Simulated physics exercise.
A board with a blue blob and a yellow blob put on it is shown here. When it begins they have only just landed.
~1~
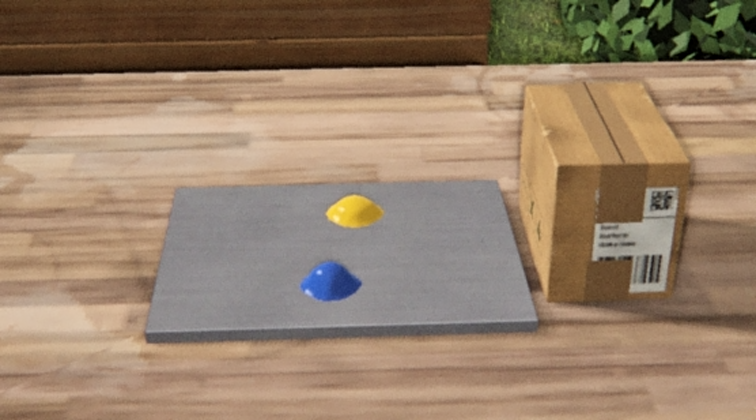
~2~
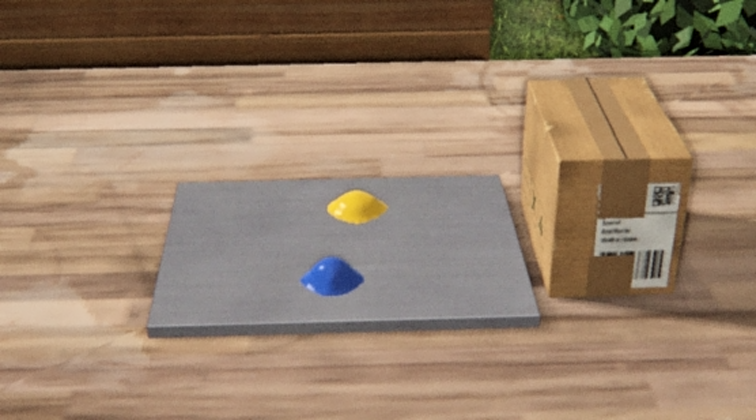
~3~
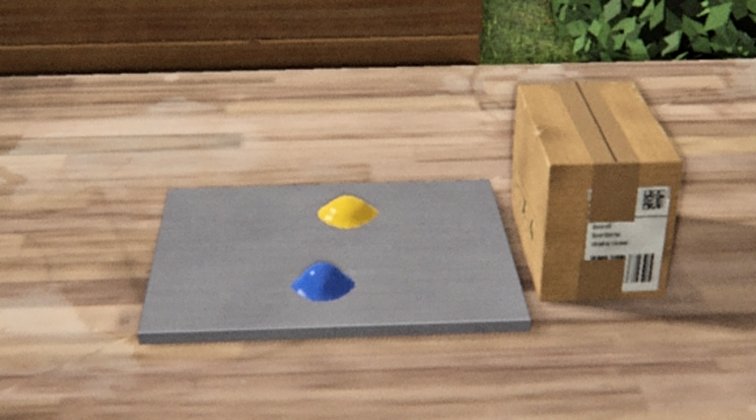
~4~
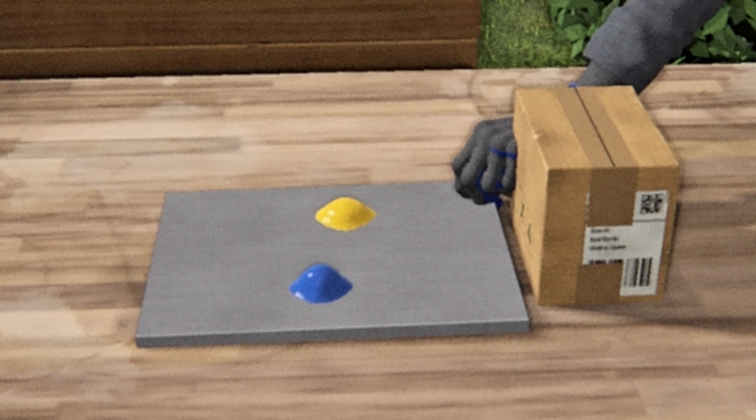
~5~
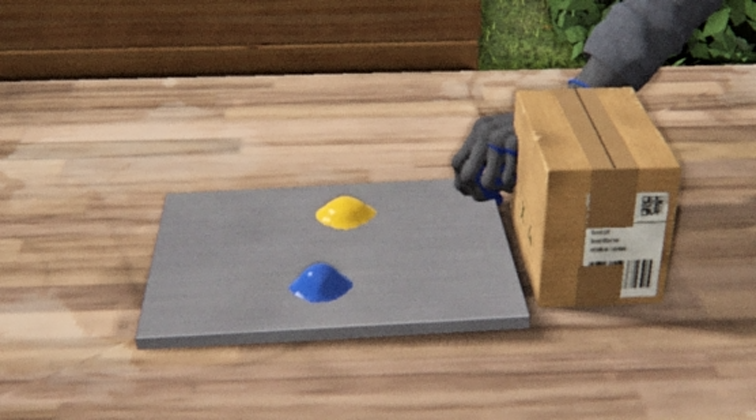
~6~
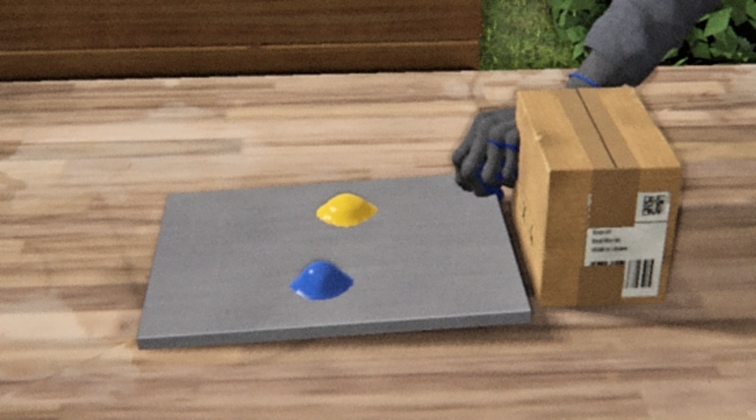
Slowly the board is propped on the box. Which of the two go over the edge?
Blue blob stays put; yellow blob stays put.
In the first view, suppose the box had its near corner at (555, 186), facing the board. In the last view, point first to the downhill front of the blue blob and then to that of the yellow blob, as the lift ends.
First (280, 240), next (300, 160).
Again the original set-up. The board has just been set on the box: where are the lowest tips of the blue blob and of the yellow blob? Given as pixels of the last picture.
(271, 232), then (296, 154).
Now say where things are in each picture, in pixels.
The board lies flat; blue blob (330, 274) a tall heap; yellow blob (355, 206) a mound; box (617, 235), in the first frame.
They settle; blue blob (332, 269) a tall heap; yellow blob (357, 201) a mound, in the second frame.
At rest; blue blob (323, 274) a tall heap; yellow blob (347, 206) a mound, in the third frame.
A hand takes the end; blue blob (321, 276) a tall heap; yellow blob (346, 208) a mound, in the fourth frame.
The end is rising; blue blob (320, 276) a tall heap; yellow blob (345, 207) a mound, in the fifth frame.
The board slopes by about 3°; blue blob (321, 273) a tall heap; yellow blob (346, 204) a mound; box (609, 239), in the sixth frame.
A moment on, slope about 27°; the blue blob has not moved; the yellow blob has not moved.
Further on, the blue blob has not moved; the yellow blob has not moved.
When it is over, slope about 27°; the blue blob has not moved; the yellow blob has not moved.
